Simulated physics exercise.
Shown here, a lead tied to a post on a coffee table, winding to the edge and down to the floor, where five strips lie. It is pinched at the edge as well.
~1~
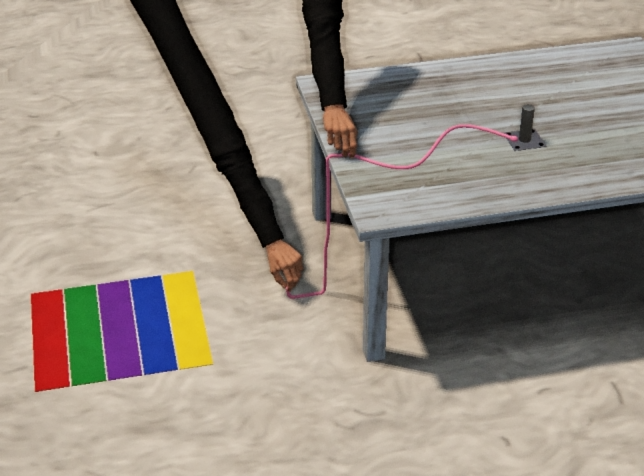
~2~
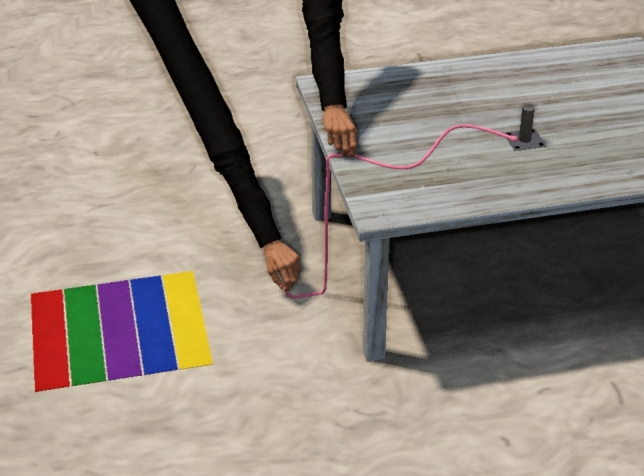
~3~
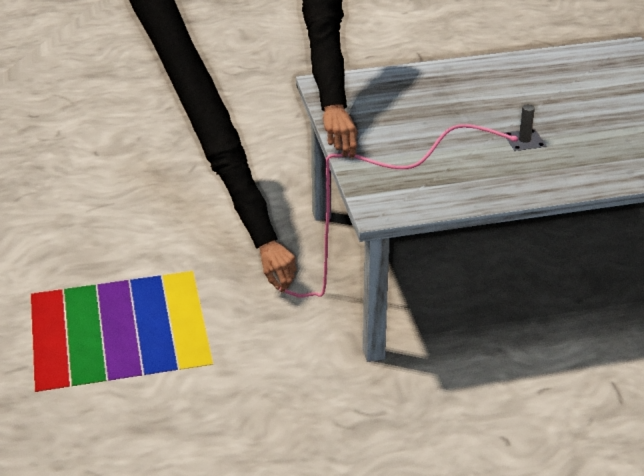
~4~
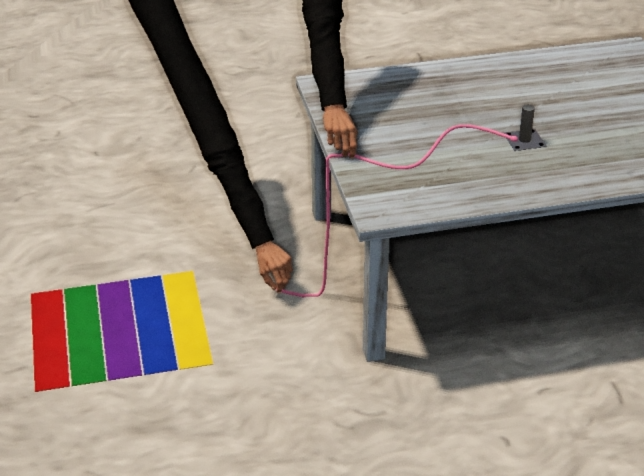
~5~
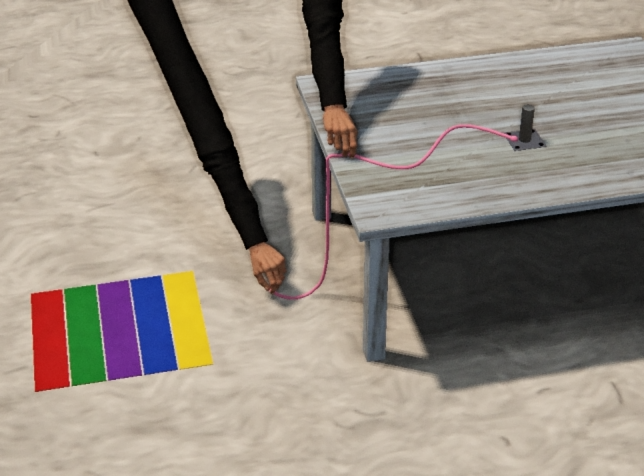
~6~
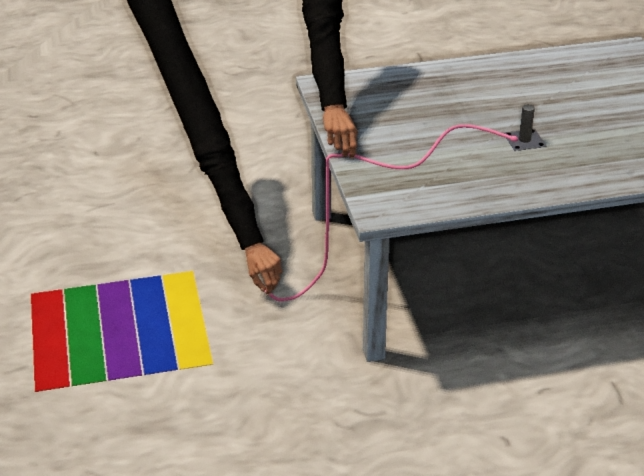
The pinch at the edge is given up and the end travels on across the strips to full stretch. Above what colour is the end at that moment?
The end stops over the purple strip.
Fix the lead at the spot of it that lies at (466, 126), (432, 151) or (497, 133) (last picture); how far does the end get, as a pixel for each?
Try by try, around (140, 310), (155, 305) and (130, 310).
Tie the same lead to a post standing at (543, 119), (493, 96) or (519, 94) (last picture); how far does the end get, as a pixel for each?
Try by try, around (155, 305), (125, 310) and (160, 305).
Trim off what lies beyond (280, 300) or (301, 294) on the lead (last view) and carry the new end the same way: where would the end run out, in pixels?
About (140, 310) and (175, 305).
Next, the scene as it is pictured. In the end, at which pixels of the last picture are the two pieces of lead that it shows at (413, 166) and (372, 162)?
Near (367, 155) and (326, 165).
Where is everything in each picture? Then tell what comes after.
End (287, 288); yellow (193, 349); blue (158, 354); purple (123, 359); green (87, 365); red (52, 370), in the first frame.
End (285, 288); lead through (488, 130) (437, 144) (385, 166) (328, 168) (326, 227) (325, 281), in the second frame.
End (281, 289), in the third frame.
End (277, 289); lead through (488, 130) (437, 144) (385, 166) (328, 168) (328, 227) (324, 282), in the fourth frame.
End (270, 290), in the fifth frame.
End (266, 291); lead through (488, 130) (437, 144) (385, 166) (328, 168) (328, 227) (316, 280), in the sixth frame.
Soon after, end near (180, 303); over yellow.
Then, end near (141, 309); over blue.
At full stretch, end near (118, 312); over purple. It gets as far as the purple strip.
